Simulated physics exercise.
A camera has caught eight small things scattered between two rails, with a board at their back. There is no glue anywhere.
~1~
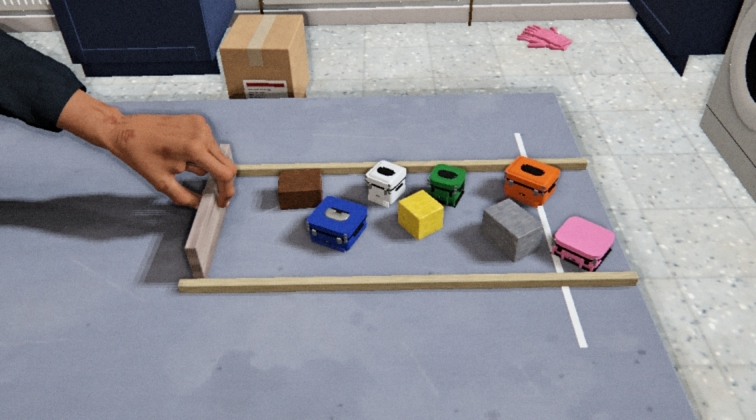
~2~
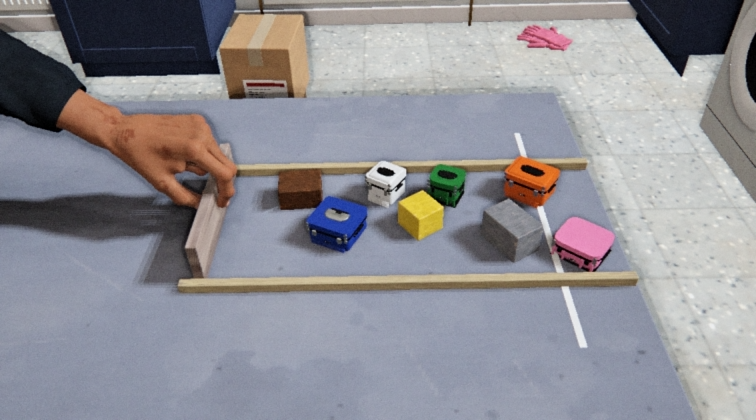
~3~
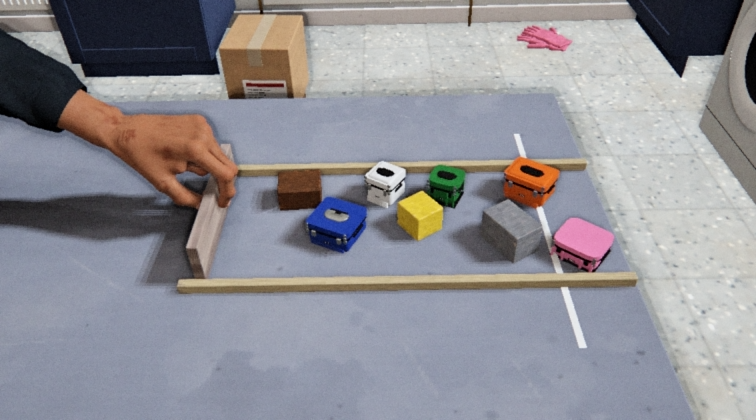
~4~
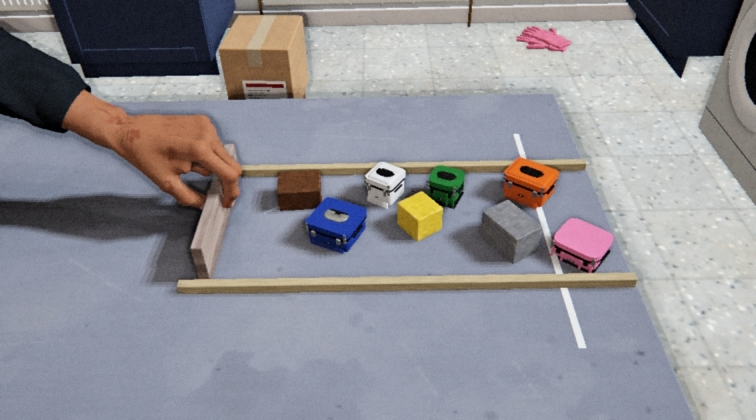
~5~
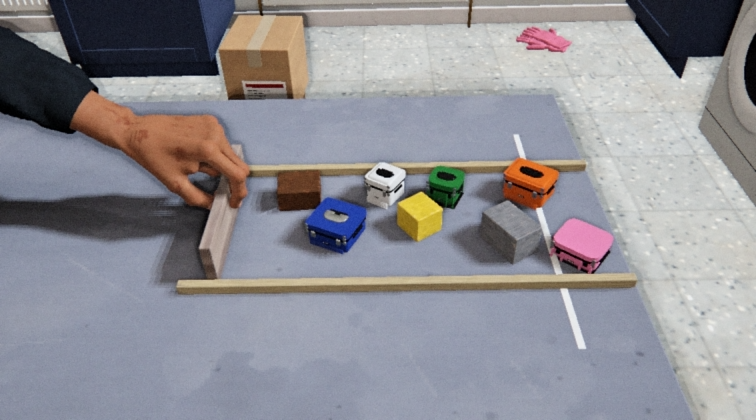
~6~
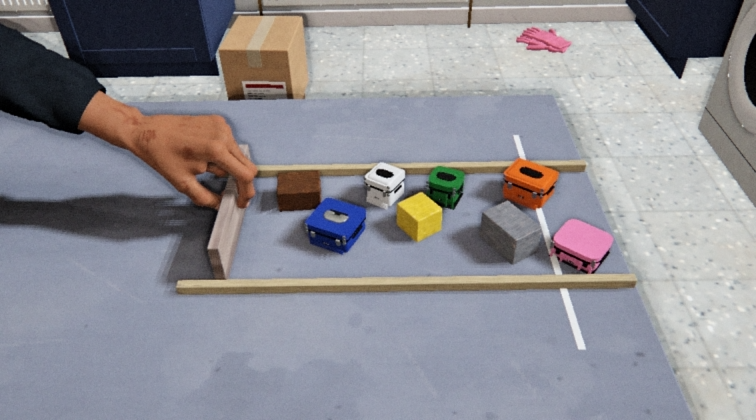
A hand held a wooden board upright behind small coloured cases and blocks lying between two rails, then slid it slightly to the right while the cases and blocks stayed in place.
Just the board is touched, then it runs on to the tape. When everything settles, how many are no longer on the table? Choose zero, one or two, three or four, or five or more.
When everything settles, three or four are no longer on the table.
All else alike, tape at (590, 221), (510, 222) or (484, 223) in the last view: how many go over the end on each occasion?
Try 1: 8; try 2: 2; try 3: 1.
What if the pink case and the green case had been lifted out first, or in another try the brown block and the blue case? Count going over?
I'd say 1 the first time and 2 the second time.
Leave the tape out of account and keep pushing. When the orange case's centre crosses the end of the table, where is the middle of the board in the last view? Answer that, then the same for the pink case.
First one: Around (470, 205). Other one: Around (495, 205).
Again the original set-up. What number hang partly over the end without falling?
3 of them.
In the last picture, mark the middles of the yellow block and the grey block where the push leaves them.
Result: One at about (603, 204), the other at about (601, 242).
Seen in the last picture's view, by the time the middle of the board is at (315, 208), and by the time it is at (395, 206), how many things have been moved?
Well, it's 2 at the first one and 5 at the second.
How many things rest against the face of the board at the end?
The count in contact is 2.
Soon after, none off yet; pink case at rest near (581, 247); orange case at rest near (530, 184); grey block at rest near (510, 232).
After that, none off yet; pink case at rest near (581, 247); orange case displaced a little near (545, 183); grey block displaced a little near (523, 233).
And then, one off so far; pink case displaced about its own width near (628, 253); orange case on its side near (615, 226); grey block displaced about its own width near (584, 234).
In the end, the number that fall off is three or four; gone, green case, orange case and pink case.
